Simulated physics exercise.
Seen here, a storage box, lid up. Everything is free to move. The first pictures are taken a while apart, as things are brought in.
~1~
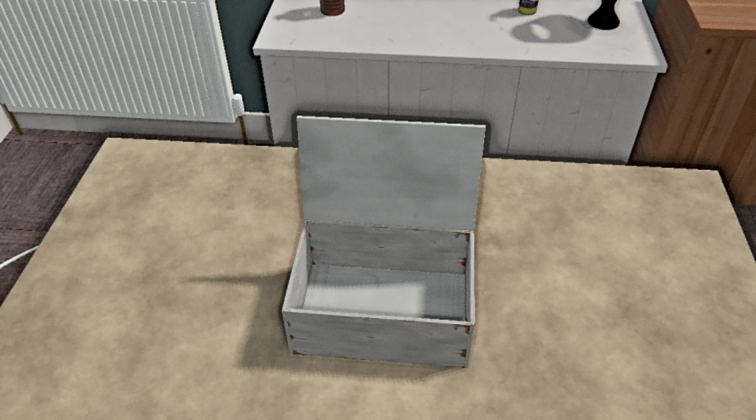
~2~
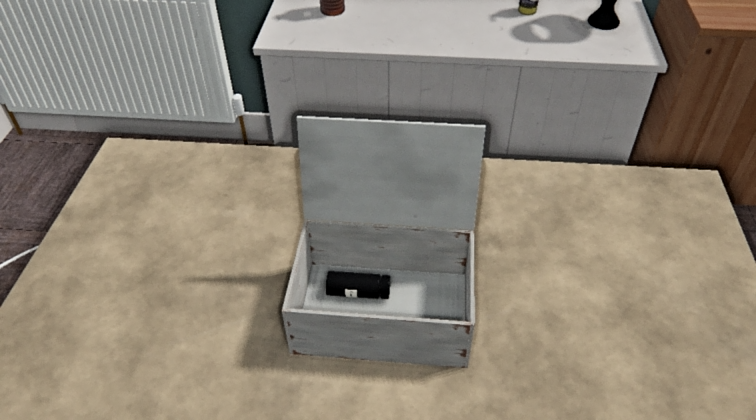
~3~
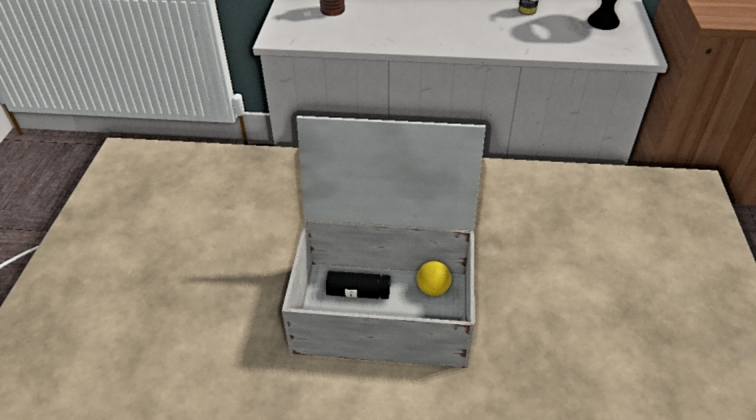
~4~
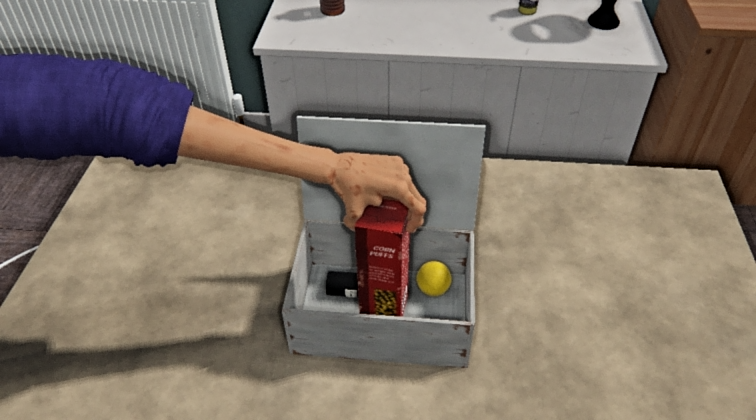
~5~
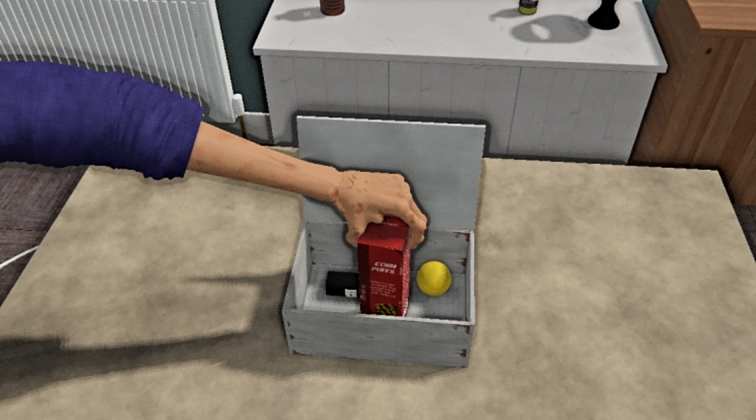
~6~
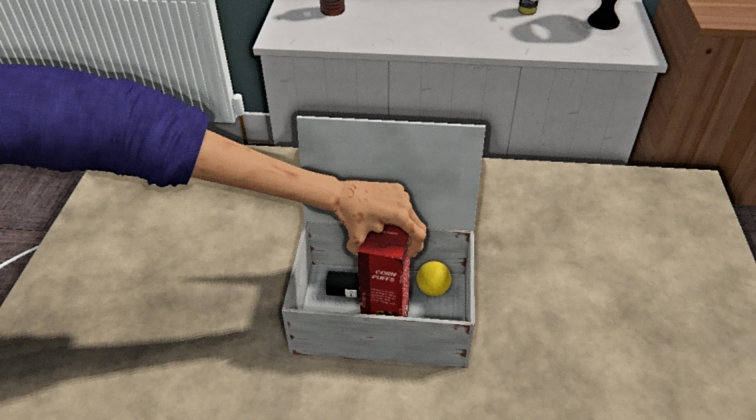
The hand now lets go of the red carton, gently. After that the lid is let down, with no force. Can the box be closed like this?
It will not close.
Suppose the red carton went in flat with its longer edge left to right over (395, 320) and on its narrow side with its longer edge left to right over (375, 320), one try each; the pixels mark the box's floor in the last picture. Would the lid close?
In the first case it closes; in the second case it closes.
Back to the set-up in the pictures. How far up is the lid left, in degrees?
About 50°.
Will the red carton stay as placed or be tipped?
The red carton stays as placed.
Then, 1.20 s after the last picture, lid starting down.
Then, 1.60 s after the last picture, lid 60° above the rim.
Then, 3.60 s after the last picture, lid 49° above the rim.
At rest, lid 49° above the rim; all 3 in place. Seen from the same camera at the end, red carton near (385, 286).
